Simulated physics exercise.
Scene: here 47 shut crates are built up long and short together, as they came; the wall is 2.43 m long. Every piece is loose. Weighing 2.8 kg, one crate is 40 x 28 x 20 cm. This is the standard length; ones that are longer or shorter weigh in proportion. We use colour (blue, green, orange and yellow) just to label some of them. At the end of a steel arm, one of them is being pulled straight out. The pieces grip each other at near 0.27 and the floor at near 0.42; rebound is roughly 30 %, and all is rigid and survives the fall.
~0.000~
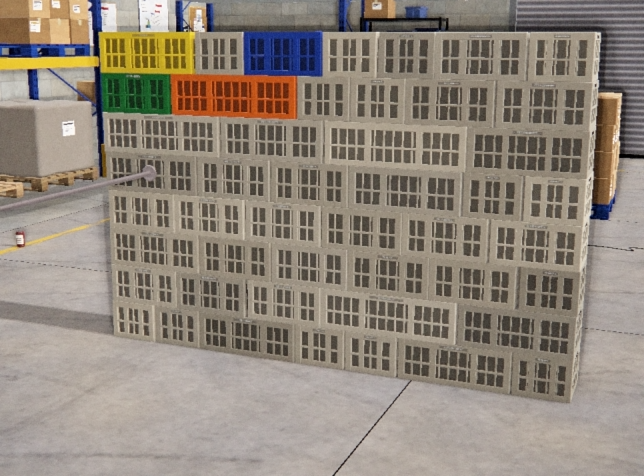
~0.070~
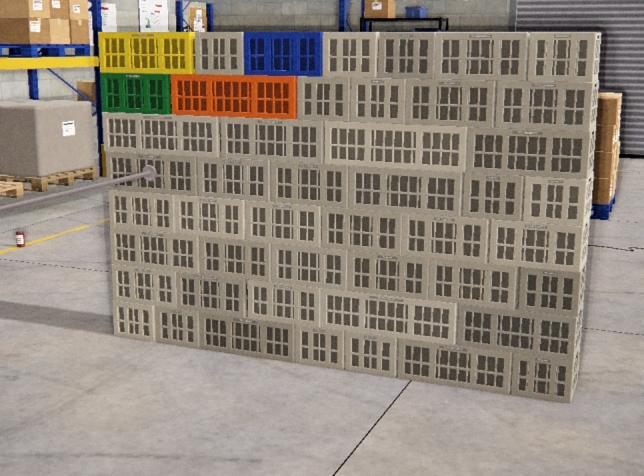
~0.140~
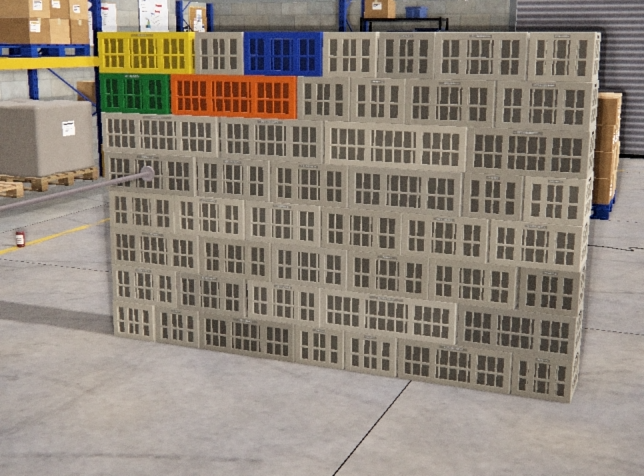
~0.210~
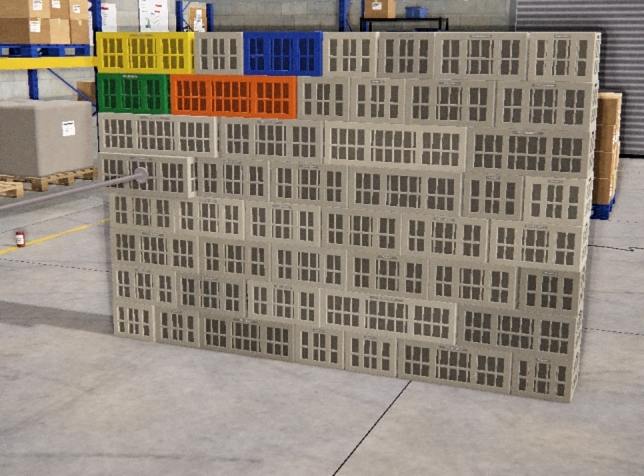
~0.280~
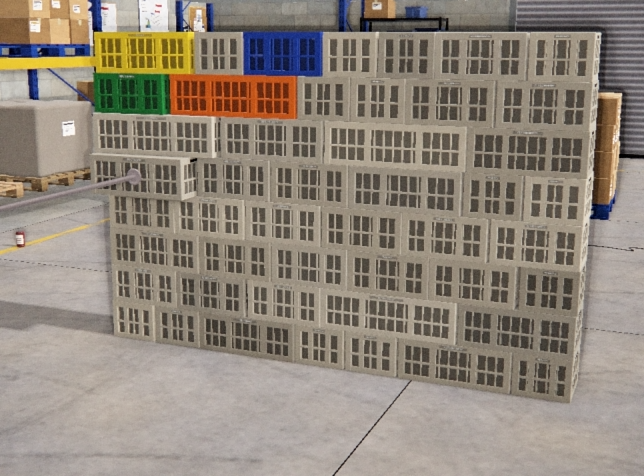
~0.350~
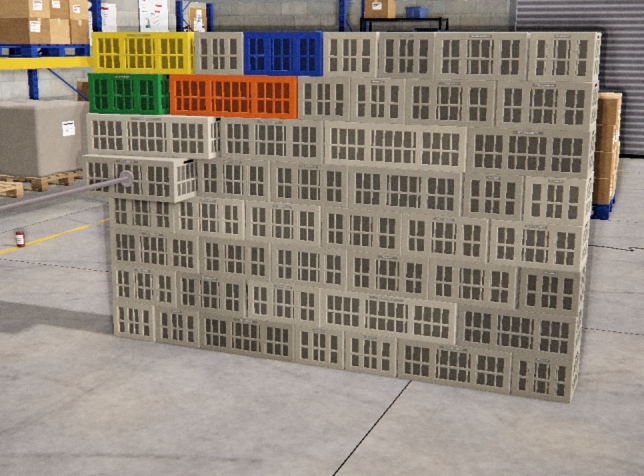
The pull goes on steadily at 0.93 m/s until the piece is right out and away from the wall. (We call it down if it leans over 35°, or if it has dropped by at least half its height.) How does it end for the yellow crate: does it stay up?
It does not; it ends up down.
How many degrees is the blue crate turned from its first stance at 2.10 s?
0°.
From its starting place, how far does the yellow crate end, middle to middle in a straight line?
Start and end lie near 200 cm apart.
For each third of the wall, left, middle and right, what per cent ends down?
The thirds come out at 20 on the left, 0 in the middle and 0 on the right, in per cent.
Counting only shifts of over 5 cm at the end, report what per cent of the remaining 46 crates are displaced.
Shifted share: 15 %.
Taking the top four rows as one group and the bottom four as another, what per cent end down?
10% and 0%.
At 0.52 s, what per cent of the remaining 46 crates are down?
By then 0 per cent.
By 0.52 s, none of the 46 other crates down, 5 disturbed; yellow crate moved 10 cm; green crate moved 20 cm.
By 1.48 s, none of the 46 other crates down, 5 disturbed; yellow crate moved 25 cm; green crate moved 36 cm.
By 2.10 s, 3 of the 46 other crates down; yellow crate tilted 55°, 45 cm lower; green crate on its side.
By 2.56 s, 3 of the 46 other crates down; yellow crate on its side; green crate on its side.
When it is over (3.3 s), 3 of the 46 other crates down; yellow crate on its side; green crate on its side; orange crate moved 53 mm. In pixels of the last frame, middles, green crate near (109, 307).
